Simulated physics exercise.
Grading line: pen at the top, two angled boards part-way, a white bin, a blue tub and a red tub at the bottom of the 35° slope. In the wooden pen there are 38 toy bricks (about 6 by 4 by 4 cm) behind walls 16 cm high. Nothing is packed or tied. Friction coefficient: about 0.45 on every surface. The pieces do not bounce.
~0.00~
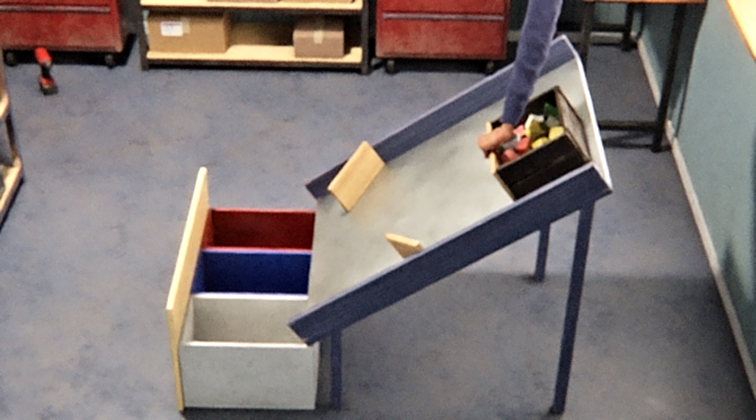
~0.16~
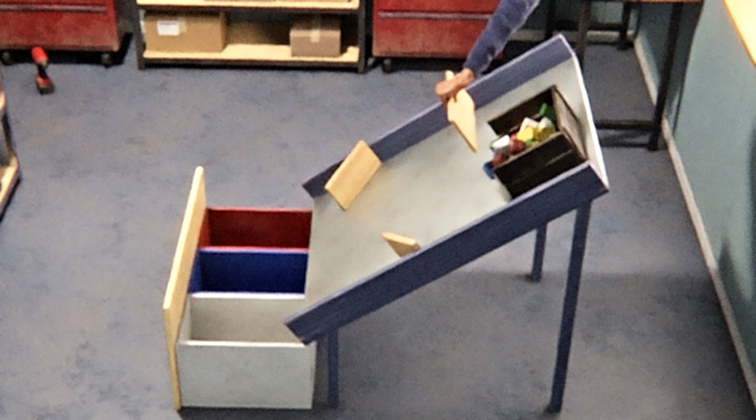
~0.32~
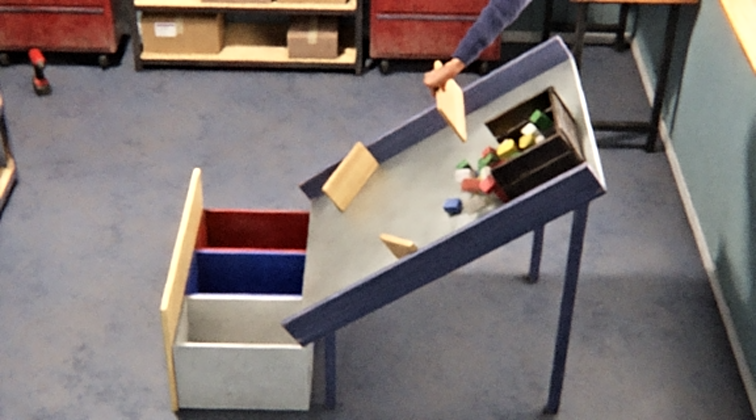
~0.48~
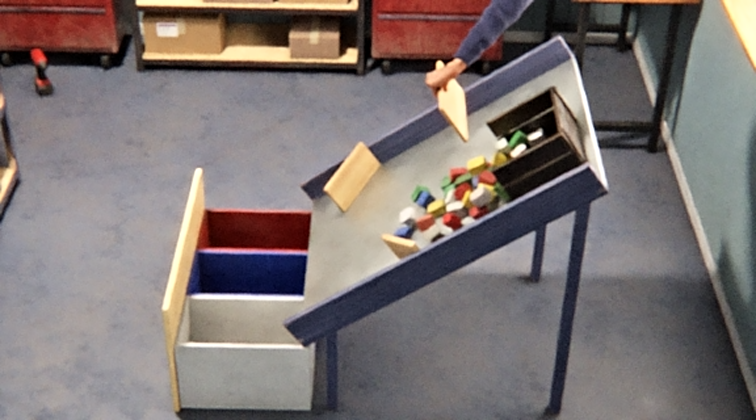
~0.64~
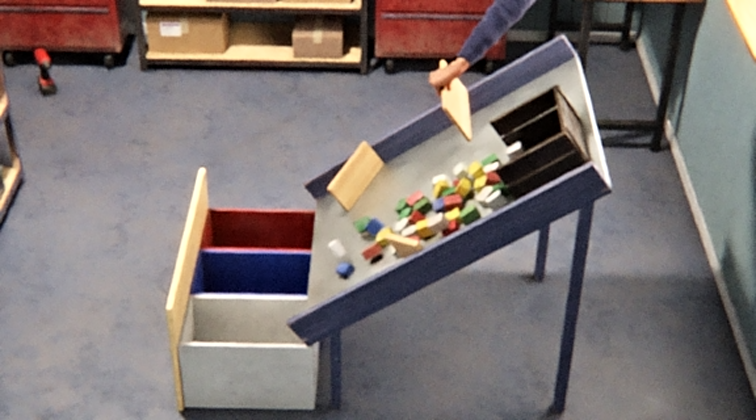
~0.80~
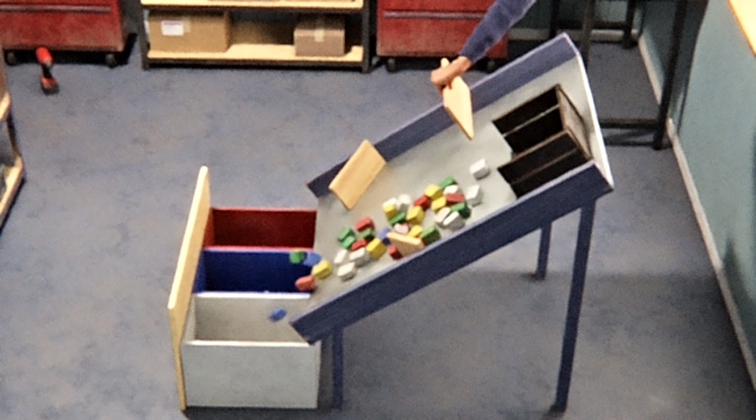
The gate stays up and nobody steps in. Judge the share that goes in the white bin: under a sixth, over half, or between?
The share in the white bin is between a sixth and a half.
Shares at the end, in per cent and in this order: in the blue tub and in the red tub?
Roughly 70 and 0 per cent.
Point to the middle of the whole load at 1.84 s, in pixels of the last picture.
At about (242, 329).
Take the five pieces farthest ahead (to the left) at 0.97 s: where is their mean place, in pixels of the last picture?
Around (238, 319).
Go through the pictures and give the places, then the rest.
In the first frame (each is followed by its nearest rim corner in this view), wooden pen, (563, 134); white bin, (309, 346); none out.
Wooden pen, (560, 133); 1 out, the lowest brick at (492, 170), in the second frame.
Wooden pen, (557, 134); 15 out, the lowest brick at (453, 206), in the third frame.
Wooden pen, (559, 135); 26 out, the lowest brick at (403, 234), in the fourth frame.
Wooden pen, (563, 133); 36 out, the lowest brick at (345, 270), in the fifth frame.
Wooden pen, (564, 132); white bin, (311, 345); 38 out, in the sixth frame.
After 0.97 s, 2 in the white bin, 8 in the blue tub, 23 on the slope and 5 in the air.
After 1.17 s, 6 in the white bin, 18 in the blue tub, 10 on the slope and 4 in the air.
After 1.47 s, 9 in the white bin, 26 in the blue tub, 2 on the slope and 1 in the air.
Outcome (at 1.84 s), 10 in the white bin, 27 in the blue tub and 1 on the slope. Asked share, 10 of 38, 26 per cent.
